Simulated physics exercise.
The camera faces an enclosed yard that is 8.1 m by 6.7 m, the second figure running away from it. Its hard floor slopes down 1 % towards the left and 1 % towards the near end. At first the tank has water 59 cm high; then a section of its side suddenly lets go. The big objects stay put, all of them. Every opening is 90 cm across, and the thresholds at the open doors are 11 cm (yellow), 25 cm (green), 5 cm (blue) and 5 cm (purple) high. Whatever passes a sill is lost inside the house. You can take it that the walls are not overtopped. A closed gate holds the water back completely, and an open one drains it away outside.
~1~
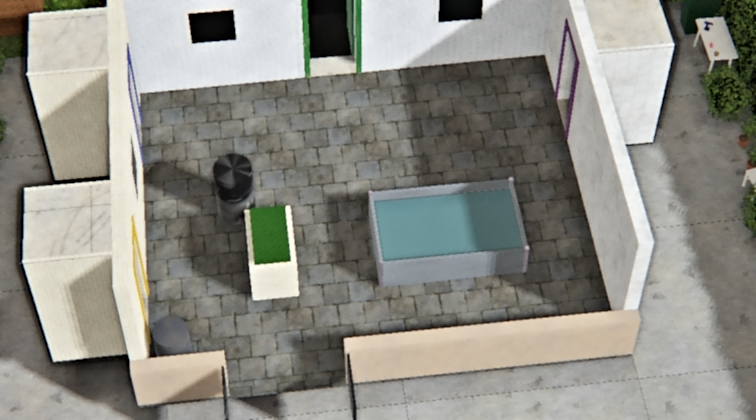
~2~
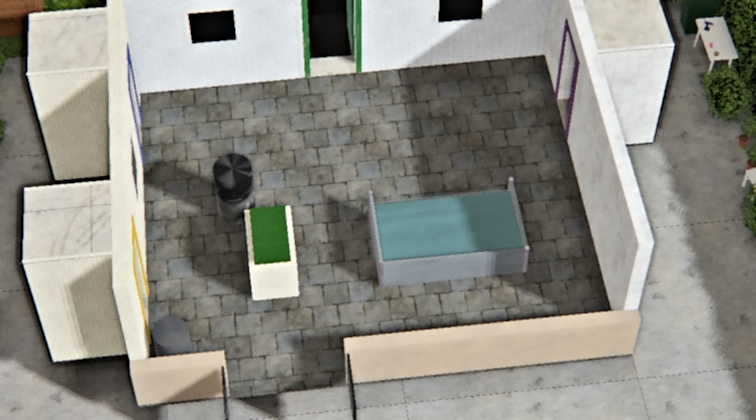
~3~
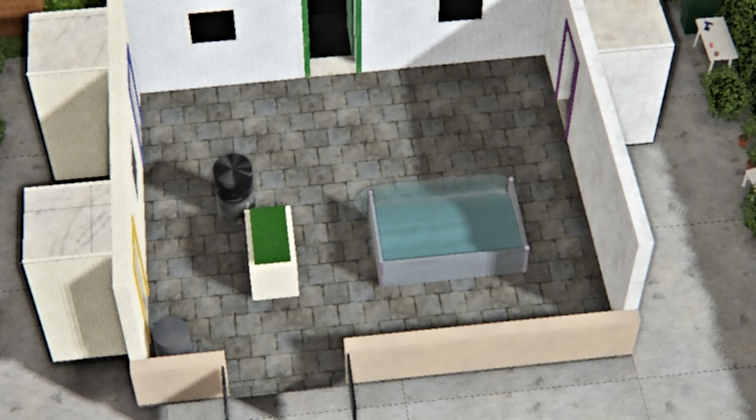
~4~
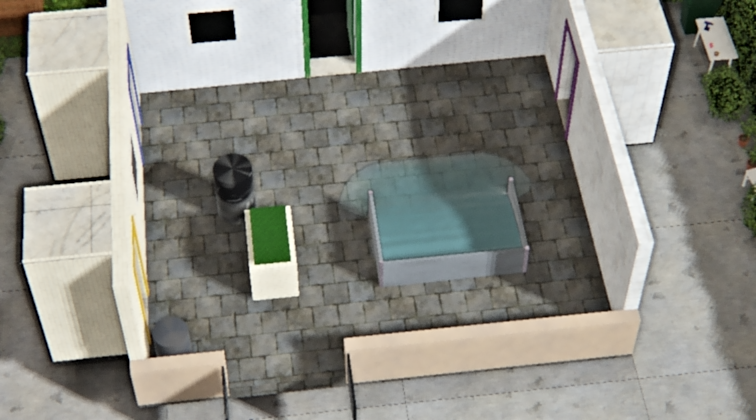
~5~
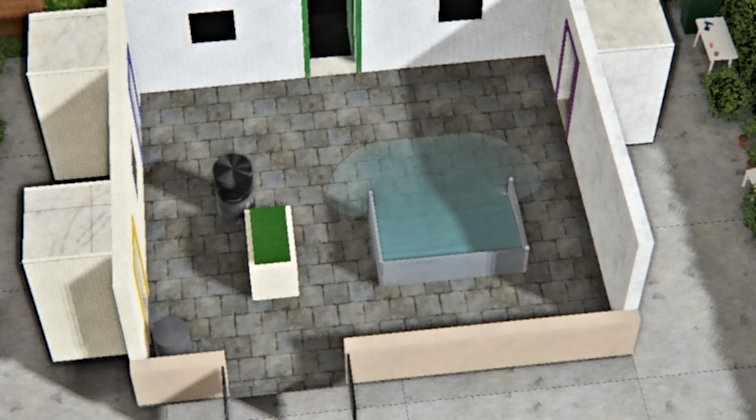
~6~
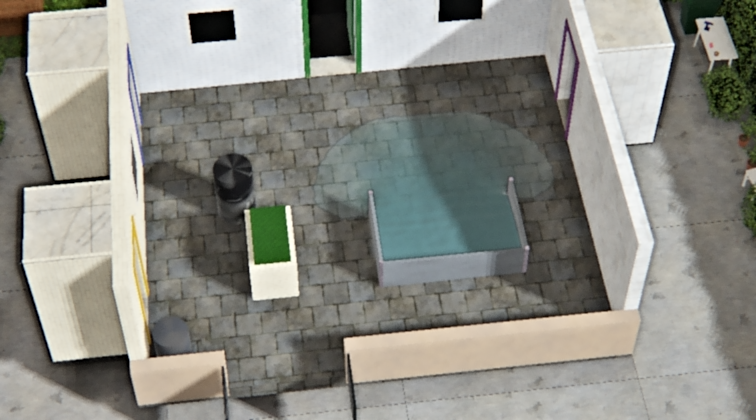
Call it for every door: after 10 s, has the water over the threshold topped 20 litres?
Yellow door not topped, green door not topped, blue door topped, purple door topped.
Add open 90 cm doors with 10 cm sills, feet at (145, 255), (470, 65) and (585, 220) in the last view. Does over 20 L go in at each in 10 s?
First doorway falls short, second gets there, third falls short.
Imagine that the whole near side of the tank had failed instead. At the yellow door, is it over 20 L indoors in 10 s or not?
Yellow: Exceeds.
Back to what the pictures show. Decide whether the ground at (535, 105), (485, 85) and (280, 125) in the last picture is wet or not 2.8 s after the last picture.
In that order: Flooded, wet, flooded.
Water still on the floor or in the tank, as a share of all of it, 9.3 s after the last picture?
Roughly 88 per cent is still there.
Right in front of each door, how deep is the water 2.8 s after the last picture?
Measured in centimetres, the yellow door gives 0, the green door 13, the blue door 4 and the purple door 12.
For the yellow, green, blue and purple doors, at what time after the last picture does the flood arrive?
Yellow: 5.0 s; green: 0.6 s; blue: 2.8 s; purple: 0.6 s.
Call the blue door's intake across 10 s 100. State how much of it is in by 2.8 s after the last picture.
About 0 per cent.
Then, 0.7 s after the last picture water covers 35 % of the floor and is deepest (21 cm) near (401, 205); yellow door not reached, green door 11 cm at the sill, 0 L in, blue door not reached, purple door 2 cm at the sill, 0 L in.
Then, 1.5 s after the last picture water covers 40 % of the floor and is deepest (31 cm) near (541, 61); yellow door not reached, green door 24 cm at the sill, 0 L in, blue door not reached, purple door 8 cm at the sill, 2 L in.
Then, 2.8 s after the last picture water covers 45 % of the floor and is deepest (25 cm) near (141, 99); yellow door not reached, green door 13 cm at the sill, 0 L in, blue door not reached, purple door 12 cm at the sill, 10 L in.
Then, 5.3 s after the last picture water covers 65 % of the floor and is deepest (14 cm) near (143, 156); yellow door 3 cm at the sill, 0 L in, green door 6 cm at the sill, 0 L in, blue door 13 cm at the sill, 92 L in, purple door 5 cm at the sill, 35 L in.
Then, 9.3 s after the last picture water covers 85 % of the floor and is deepest (16 cm) near (161, 347); yellow door 10 cm at the sill, 0 L in, green door 1 cm at the sill, 0 L in, blue door 9 cm at the sill, 152 L in, purple door 1 cm at the sill, 36 L in.
